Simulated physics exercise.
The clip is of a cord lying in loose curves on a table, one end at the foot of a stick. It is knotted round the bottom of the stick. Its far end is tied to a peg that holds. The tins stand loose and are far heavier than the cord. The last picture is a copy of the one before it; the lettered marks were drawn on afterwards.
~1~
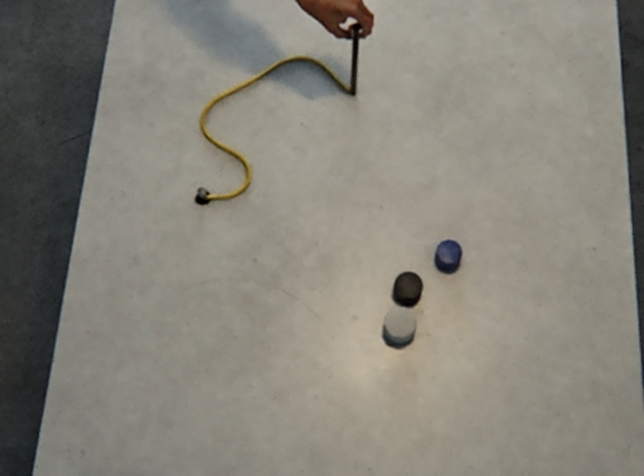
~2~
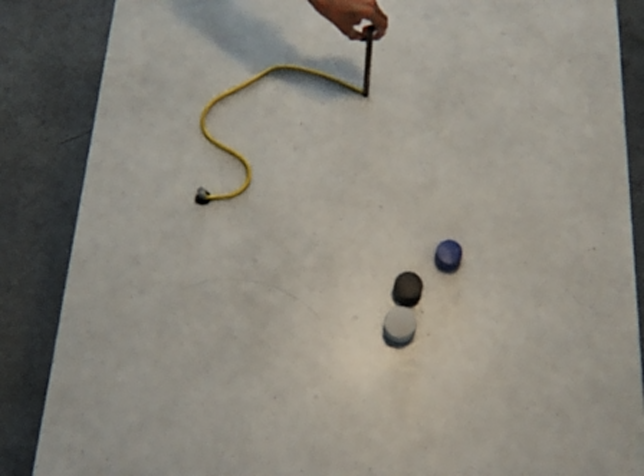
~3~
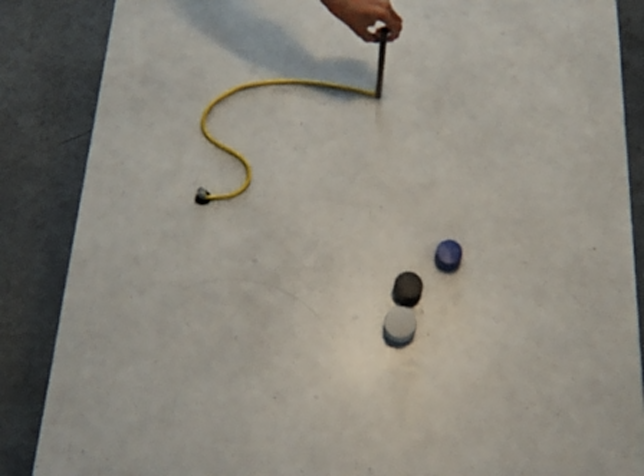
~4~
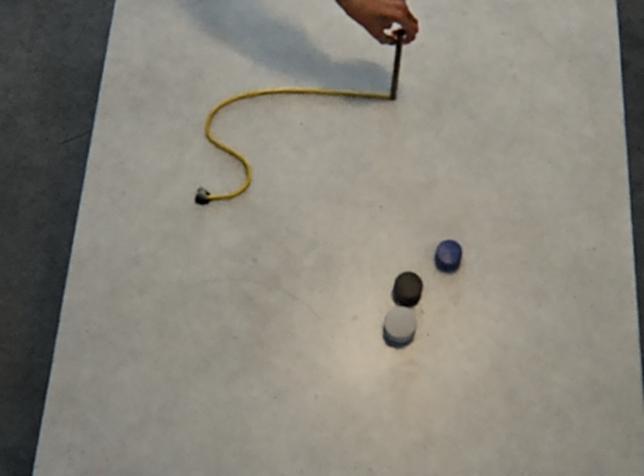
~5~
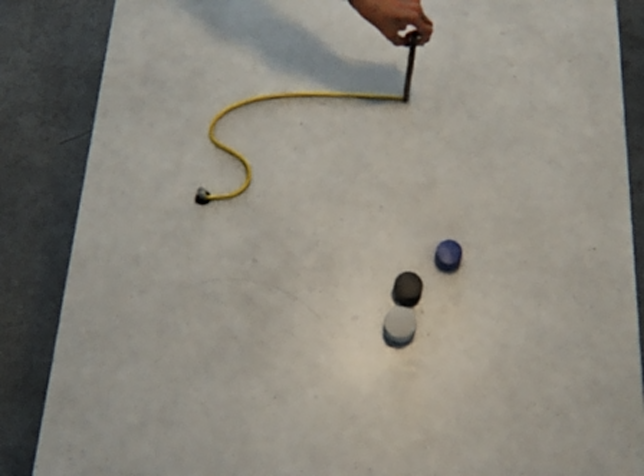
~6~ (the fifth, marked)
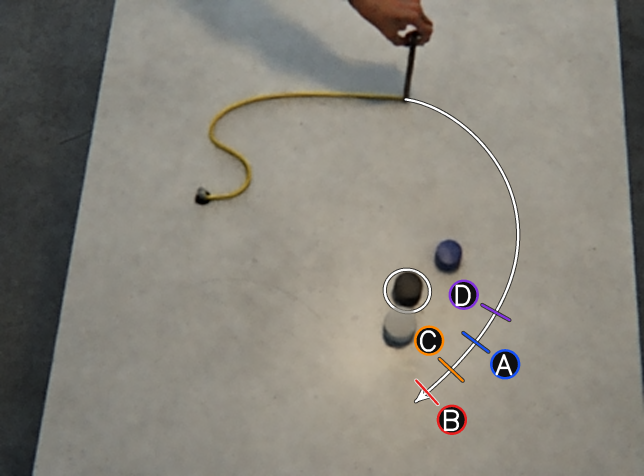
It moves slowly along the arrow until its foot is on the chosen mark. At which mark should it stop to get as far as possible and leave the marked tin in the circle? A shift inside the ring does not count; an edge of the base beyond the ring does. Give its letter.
All is well up to C.
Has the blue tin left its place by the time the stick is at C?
By then, yes.
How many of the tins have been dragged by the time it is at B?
By then, two.
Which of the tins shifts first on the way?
The blue tin.
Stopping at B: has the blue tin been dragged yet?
Yes.
On the marked copy, A at (476, 342); B at (427, 392); C at (451, 370); D at (496, 313); the ring at (407, 291); the route from (406, 99) via (518, 239) to (416, 402).
Taking C. A third of the way, foot of the stick (499, 168); black tin (408, 288).
Two thirds of the way, foot of the stick (510, 281); black tin (408, 288).
When it is over, foot of the stick (451, 370); black tin (407, 289); blue tin (429, 273); the black tin is still in its ring.
As for the rest, A is safe but short; B drags the ringed tin to (390, 298); D is safe but short.
